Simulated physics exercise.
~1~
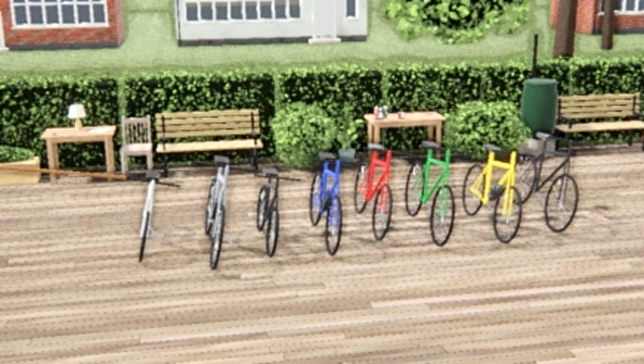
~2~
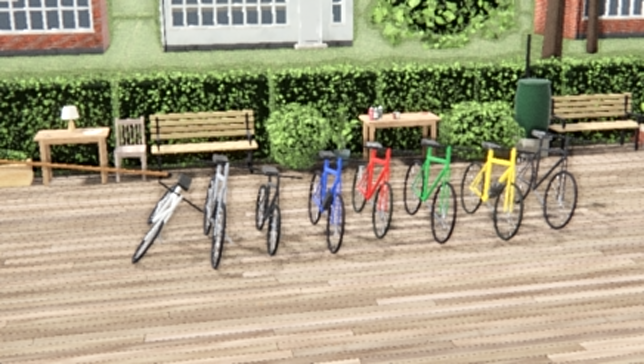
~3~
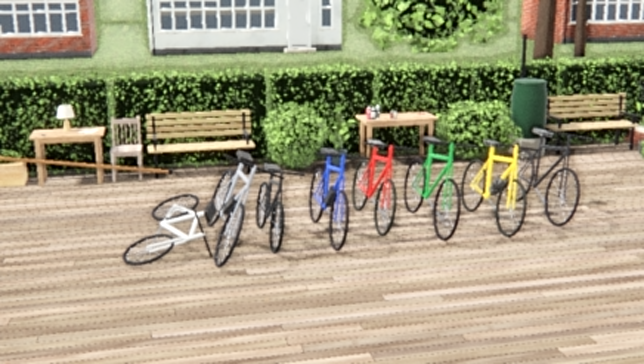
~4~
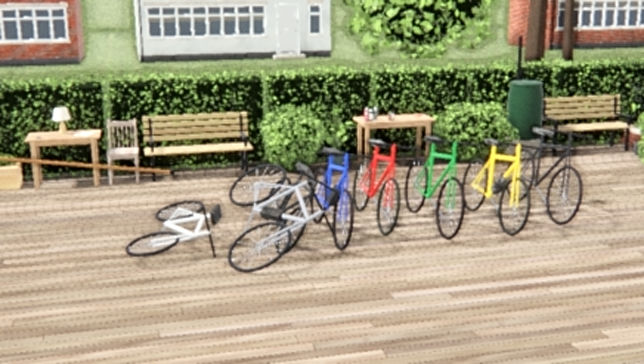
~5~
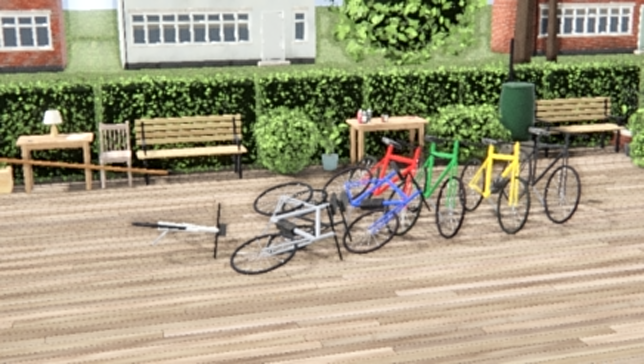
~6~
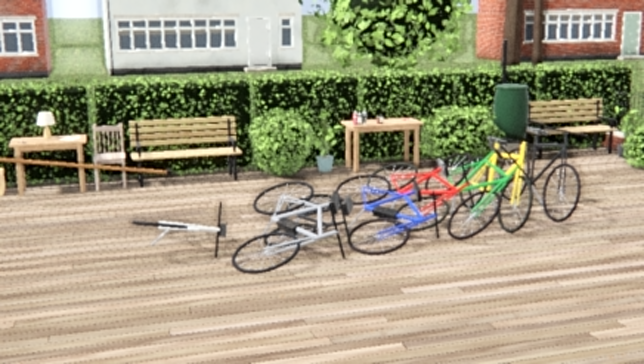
On a wooden deck in a back yard, a pole swings into the leftmost of eight parked bicycles, which topples, and the fall spreads rightward through the grey, black, blue and red ones until the green bicycle leans over against the yellow, which stays standing beside the last.
